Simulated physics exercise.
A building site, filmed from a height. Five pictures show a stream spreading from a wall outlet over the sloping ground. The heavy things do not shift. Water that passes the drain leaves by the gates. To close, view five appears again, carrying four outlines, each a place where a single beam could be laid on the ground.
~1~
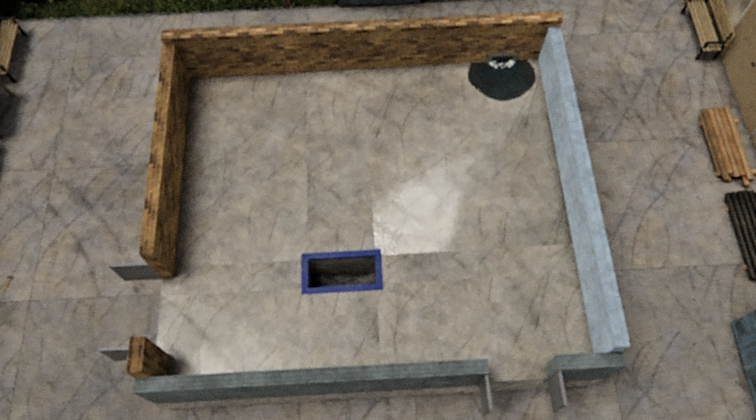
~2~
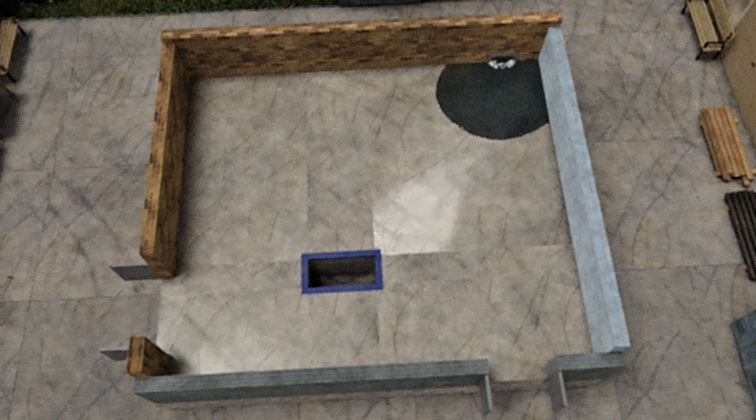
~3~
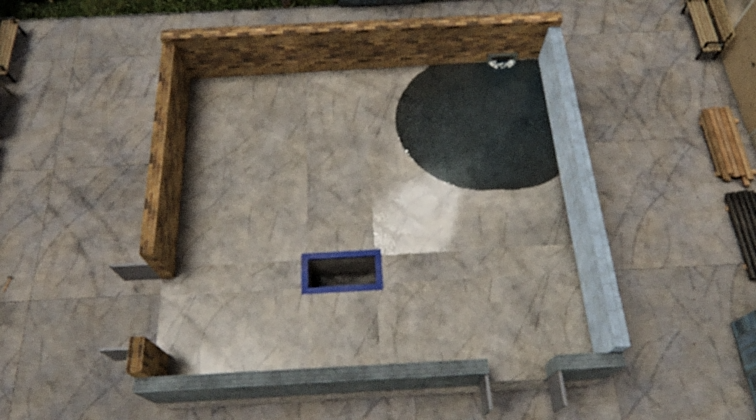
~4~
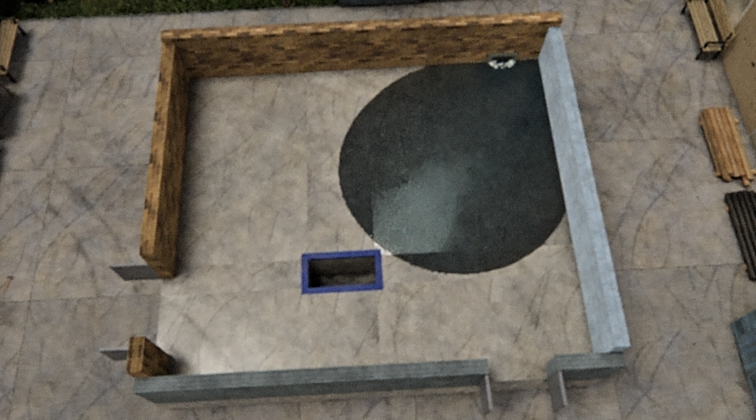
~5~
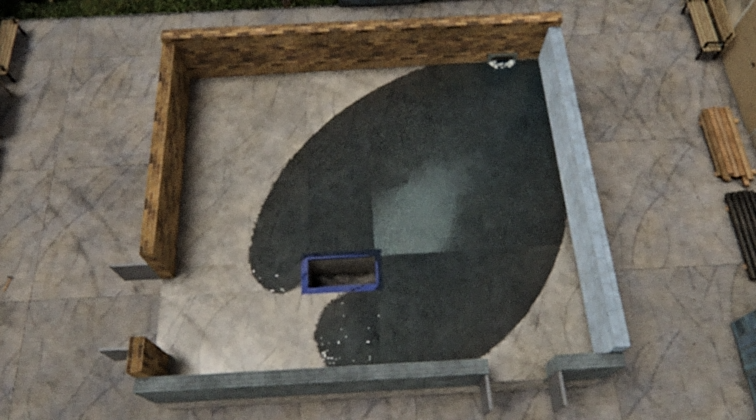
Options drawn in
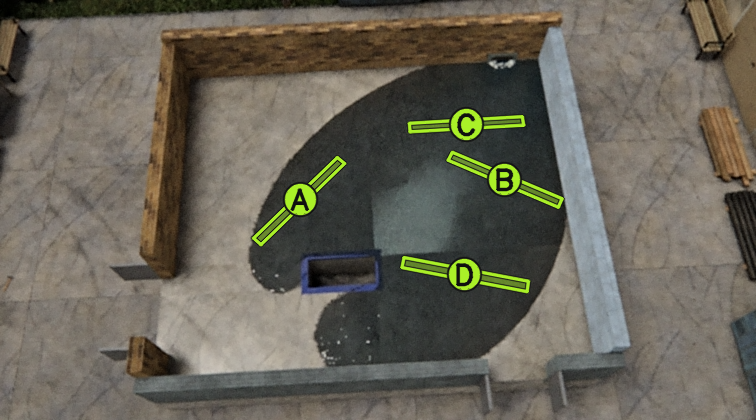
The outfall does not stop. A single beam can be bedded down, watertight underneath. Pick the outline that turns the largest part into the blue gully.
D beats the others.
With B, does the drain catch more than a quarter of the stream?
No.
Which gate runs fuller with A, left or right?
More leaves on the left.
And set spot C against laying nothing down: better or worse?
Spot C is worse.
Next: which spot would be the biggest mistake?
C.
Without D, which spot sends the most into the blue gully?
That would be A.
In lime, A from (257, 241) to (340, 160); B from (450, 156) to (560, 202); C from (409, 127) to (522, 120); D from (403, 262) to (527, 286).
Choosing A, about 33 % of the stream goes into the blue gully, about 67 % out by the gates.
Choosing B, about 19 % of the stream goes into the blue gully, about 80 % out by the gates.
Choosing C, about 8 % of the stream goes into the blue gully, about 92 % out by the gates.
Choosing D, about 48 % of the stream goes into the blue gully, about 51 % out by the gates.
